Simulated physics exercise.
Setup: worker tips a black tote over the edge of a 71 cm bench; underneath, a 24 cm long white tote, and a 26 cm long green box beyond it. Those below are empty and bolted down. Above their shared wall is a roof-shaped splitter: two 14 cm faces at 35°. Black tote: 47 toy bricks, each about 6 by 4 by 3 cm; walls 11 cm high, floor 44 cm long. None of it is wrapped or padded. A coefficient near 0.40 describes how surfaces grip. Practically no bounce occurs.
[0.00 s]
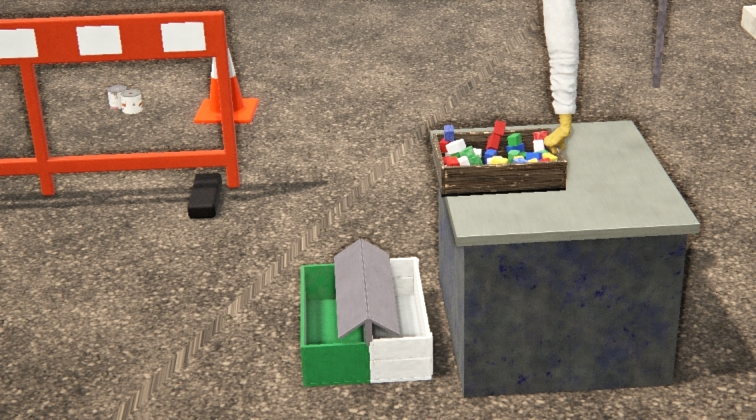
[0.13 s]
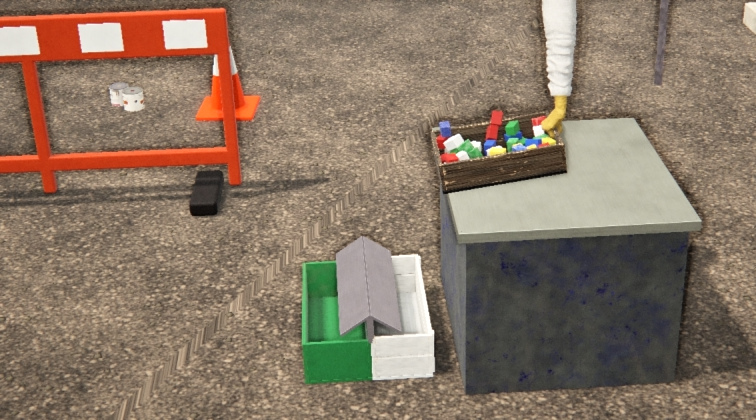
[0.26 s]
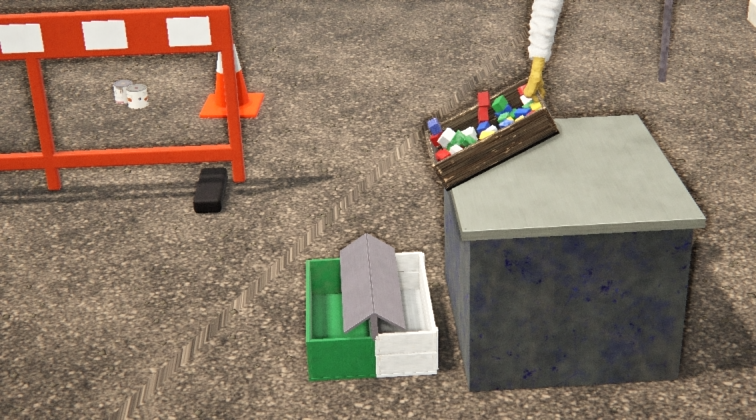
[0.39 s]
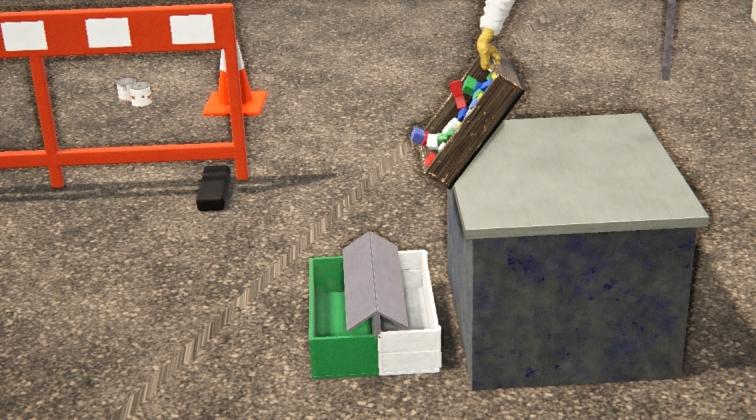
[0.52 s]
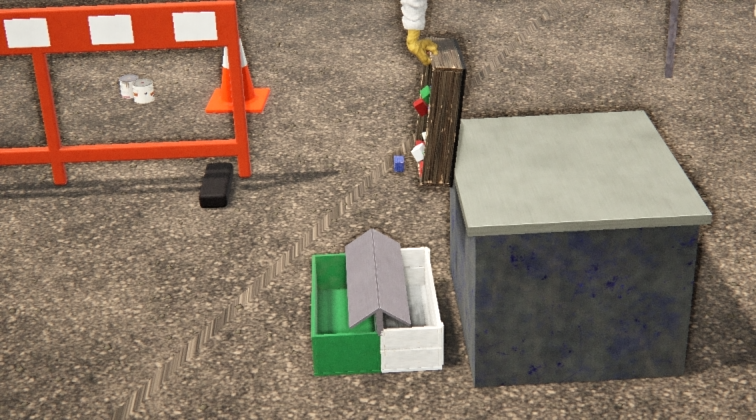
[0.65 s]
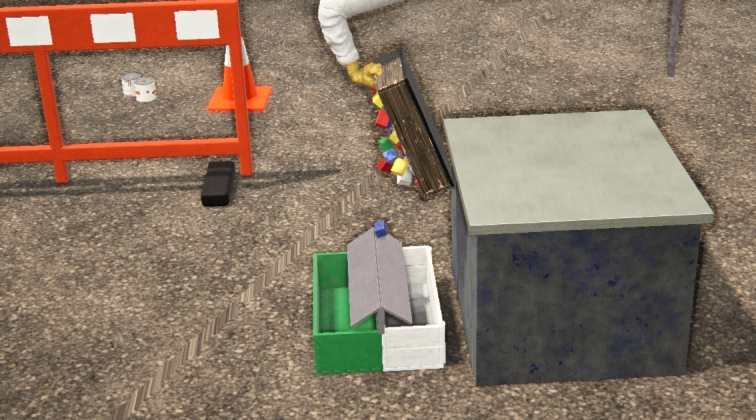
Gloved hand tilting a wooden-sided tote of colourful toy bricks past vertical off a bench, bricks starting to tumble out.
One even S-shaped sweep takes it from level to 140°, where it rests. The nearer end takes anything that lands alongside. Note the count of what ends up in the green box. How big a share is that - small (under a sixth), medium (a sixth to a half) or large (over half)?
A medium share.
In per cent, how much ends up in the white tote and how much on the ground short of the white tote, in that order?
About 40 and 0 per cent.
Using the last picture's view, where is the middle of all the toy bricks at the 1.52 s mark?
Estimated centre in the last picture: (351, 320).
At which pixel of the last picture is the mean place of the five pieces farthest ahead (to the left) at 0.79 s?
Centre approx. at (322, 186) px.
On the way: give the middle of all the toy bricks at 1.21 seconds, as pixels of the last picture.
(342, 319).
After 0.79 s, tilt 132°; 9 still in the black tote, 1 in the green box and 37 in the air.
After 0.96 s, tilt 140°; 1 in the white tote, 12 in the green box, 6 on the ground beyond the green box and 28 in the air.
After 1.21 s, tilt 140°; 13 in the white tote, 15 in the green box, 13 on the ground beyond the green box and 6 in the air.
Outcome (at 1.52 s), 18 in the white tote, 15 in the green box, 1 on the ground short of the white tote and 13 on the ground beyond the green box. Asked share, 15 of 47, 32 per cent.
